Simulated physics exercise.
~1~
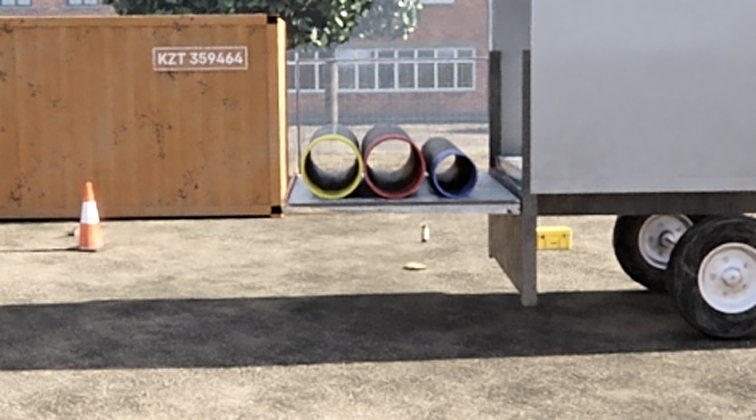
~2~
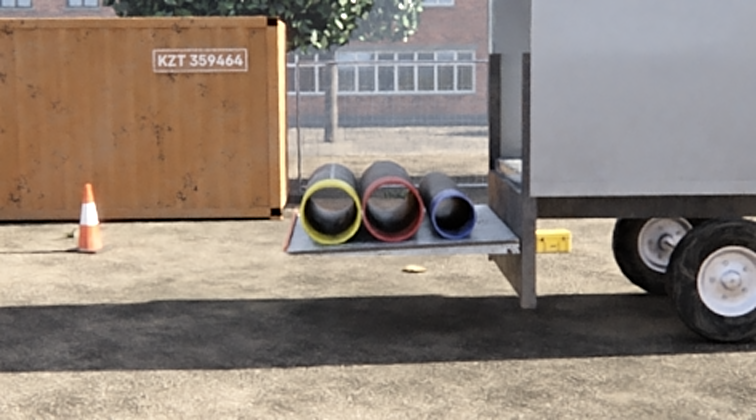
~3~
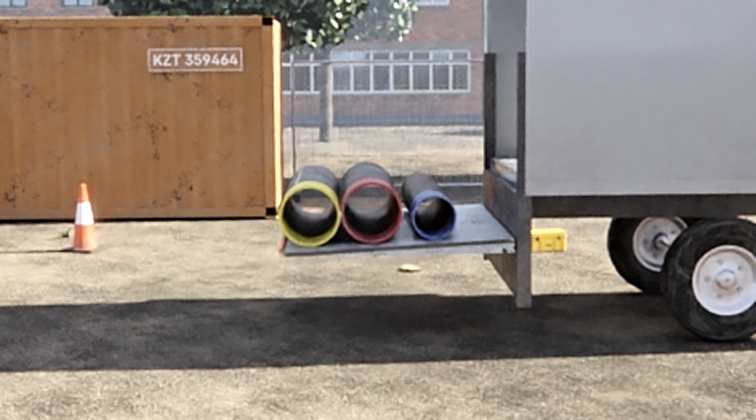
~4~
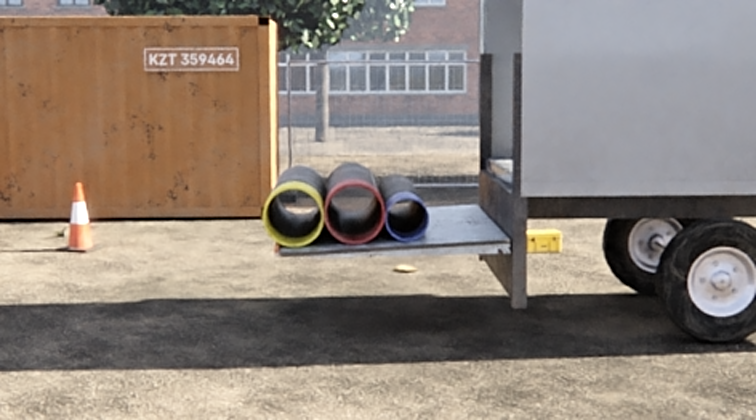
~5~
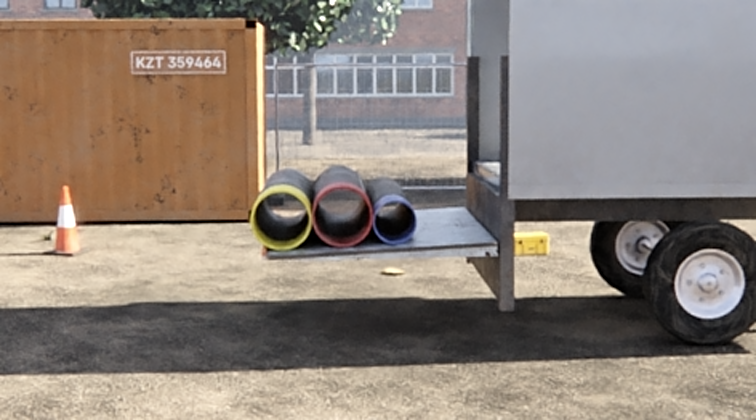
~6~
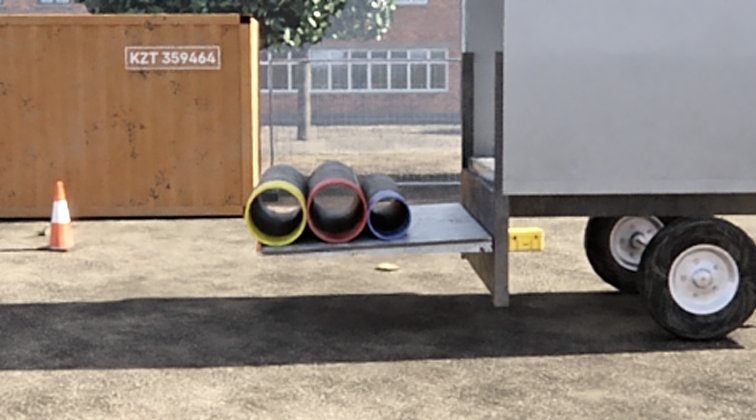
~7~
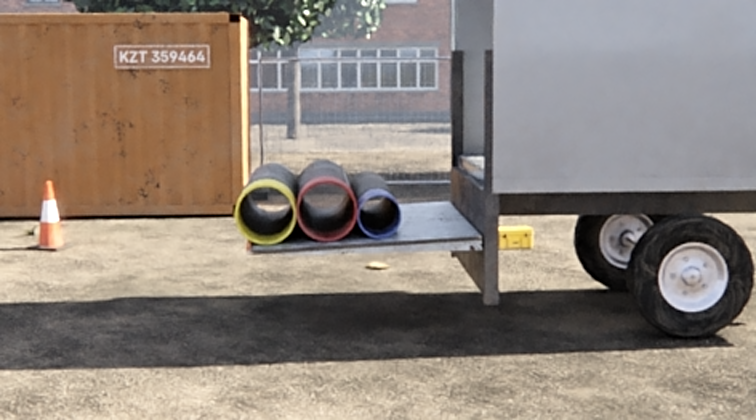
Three dark pipes with yellow, red and blue rims sat on a platform behind a lorry as it dropped slightly and tipped down to the left. They rolled a short way left, then stopped together near the edge, all still aboard.
